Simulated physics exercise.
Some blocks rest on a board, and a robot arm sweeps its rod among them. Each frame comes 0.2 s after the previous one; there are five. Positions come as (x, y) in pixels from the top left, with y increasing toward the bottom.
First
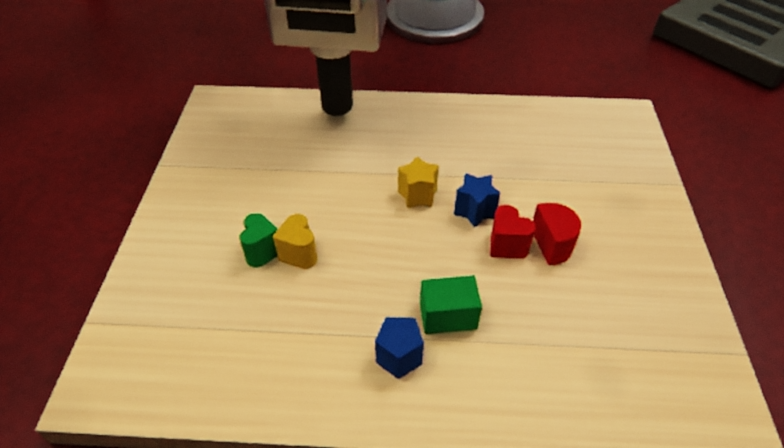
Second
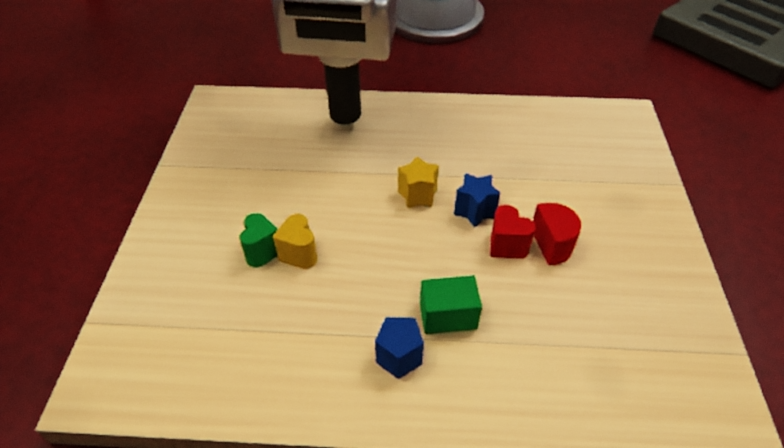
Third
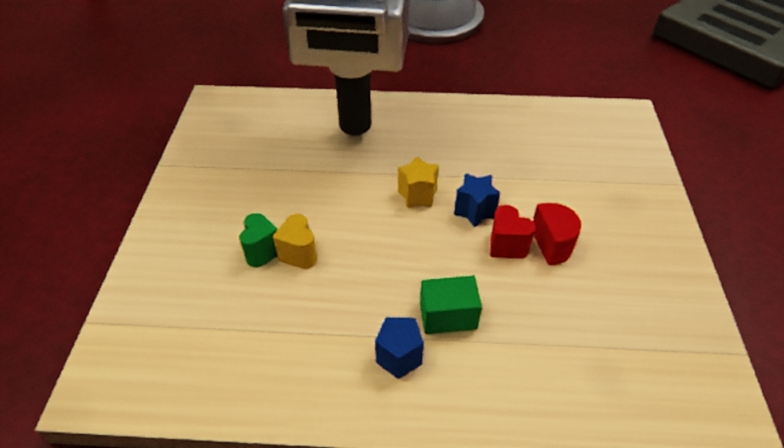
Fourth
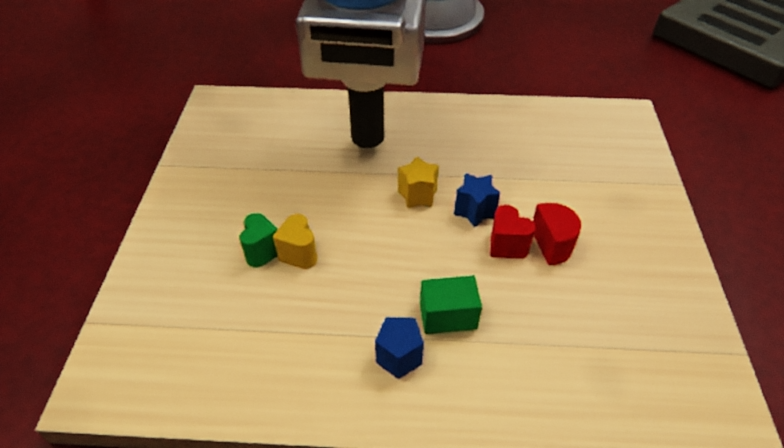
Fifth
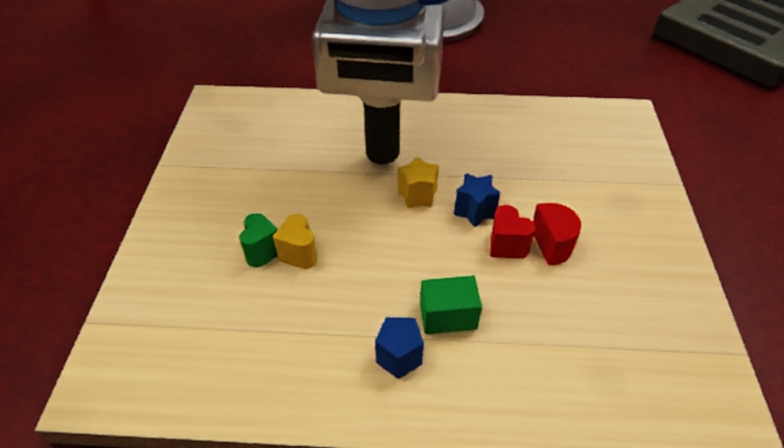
A robot arm with a black rod hangs over the far side of a pale wooden board on a dark red surface, seen from above at an angle. Green and yellow hearts sit at left, yellow and blue stars and two red blocks right of centre, a green block and blue pentagon nearer. The rod glides slowly rightward and nearer, close to the yellow star, while the blocks and camera stay still.
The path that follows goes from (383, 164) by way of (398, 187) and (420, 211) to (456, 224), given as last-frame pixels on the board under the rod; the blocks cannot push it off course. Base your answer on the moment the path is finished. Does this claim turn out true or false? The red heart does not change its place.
The claim does not hold.
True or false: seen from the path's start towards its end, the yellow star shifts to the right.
The statement is incorrect.
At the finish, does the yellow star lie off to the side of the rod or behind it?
That would be a no.
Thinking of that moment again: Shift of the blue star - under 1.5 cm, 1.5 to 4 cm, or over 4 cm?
It goes a little way, 1.5 to 4 cm.
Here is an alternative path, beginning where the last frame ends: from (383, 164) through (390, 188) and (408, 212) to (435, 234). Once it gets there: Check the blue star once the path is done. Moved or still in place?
At the end of the path, the blue star has moved off its old spot.
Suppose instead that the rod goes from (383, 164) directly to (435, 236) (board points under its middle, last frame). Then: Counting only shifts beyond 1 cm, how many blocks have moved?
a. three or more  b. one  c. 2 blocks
The answer is c.
On the path given first. One third of the way, rod (399, 178); yellow star (427, 177), turned 15° anticlockwise.
Two thirds of the way, rod (421, 202); yellow star (453, 199), turned 20° anticlockwise; blue star (486, 188), turned 25° anticlockwise.
At the end, rod (457, 215); yellow star (492, 213), turned 20° anticlockwise; blue star (508, 191), turned 95° anticlockwise; red heart (530, 228); red half-round block still.
